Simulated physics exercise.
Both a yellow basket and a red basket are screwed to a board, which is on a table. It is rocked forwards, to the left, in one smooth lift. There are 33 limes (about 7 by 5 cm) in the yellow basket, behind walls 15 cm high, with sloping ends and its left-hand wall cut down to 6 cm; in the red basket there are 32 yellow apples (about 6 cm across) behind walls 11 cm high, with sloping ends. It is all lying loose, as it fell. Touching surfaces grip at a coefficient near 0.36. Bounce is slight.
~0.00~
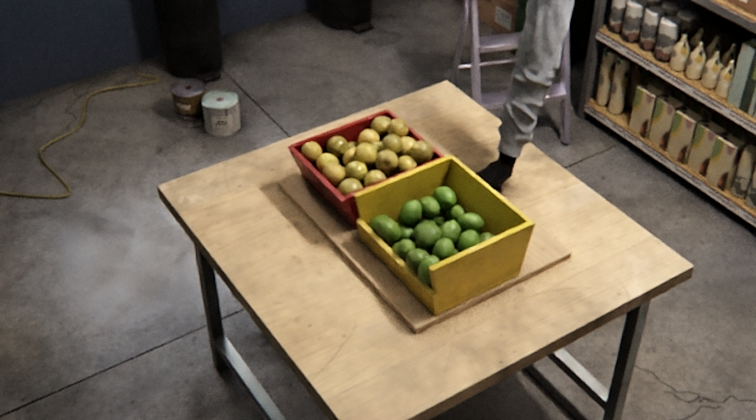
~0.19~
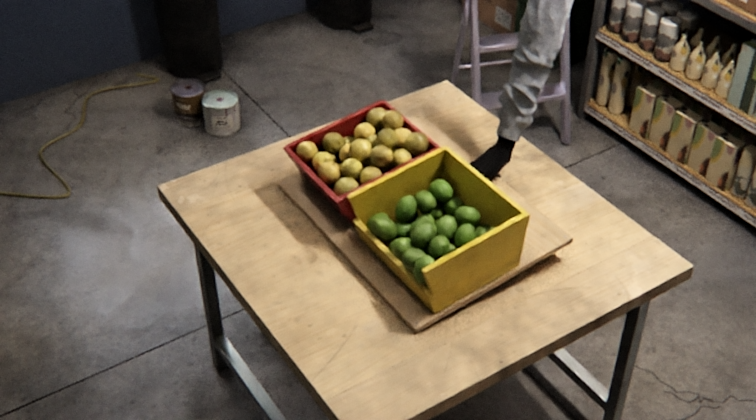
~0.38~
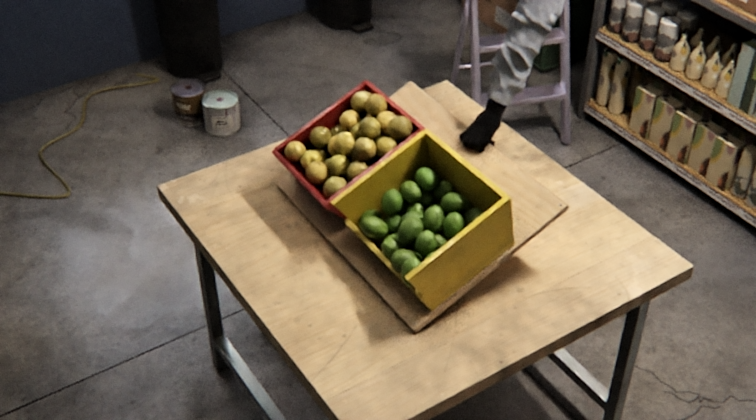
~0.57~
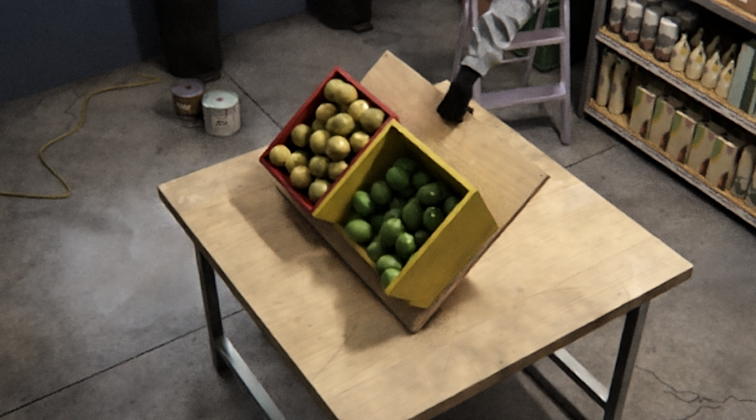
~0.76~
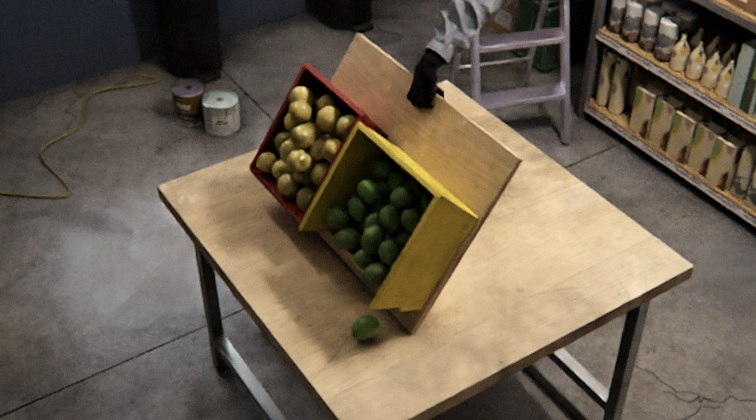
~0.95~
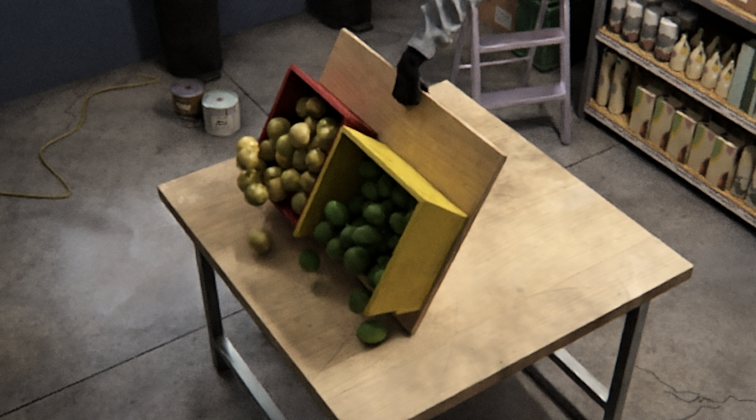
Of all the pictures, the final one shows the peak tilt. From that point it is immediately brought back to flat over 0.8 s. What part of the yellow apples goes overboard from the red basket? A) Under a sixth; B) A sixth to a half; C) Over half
(B) A sixth to a half.
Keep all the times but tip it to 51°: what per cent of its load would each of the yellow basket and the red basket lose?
In that case yellow basket 20 %, red basket 20 %.
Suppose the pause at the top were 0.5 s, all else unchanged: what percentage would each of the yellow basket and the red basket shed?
In that case you'd see yellow basket shed 40 percent of its load and red basket shed 30 percent.
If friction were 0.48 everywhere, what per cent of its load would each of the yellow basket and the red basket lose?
Yellow basket 40, red basket 40 per cent.
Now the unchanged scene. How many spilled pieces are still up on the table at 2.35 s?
About 12.
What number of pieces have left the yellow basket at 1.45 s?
Estimate for the yellow basket by then: Some 12 out.
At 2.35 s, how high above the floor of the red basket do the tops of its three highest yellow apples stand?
About 12 cm.
After 1.17 s, tilt 50°; yellow basket 21 in, 12 out and red basket 24 in, 8 out.
After 1.45 s, tilt 19°; yellow basket 20 in, 13 out and red basket 21 in, 11 out.
After 1.85 s, tilt 0°; yellow basket 20 in, 13 out and red basket 21 in, 11 out.
When it is over (at 2.35 s), yellow basket 20 in, 13 out and red basket 21 in, 11 out. Asked share, 11 of 32, 34 per cent.
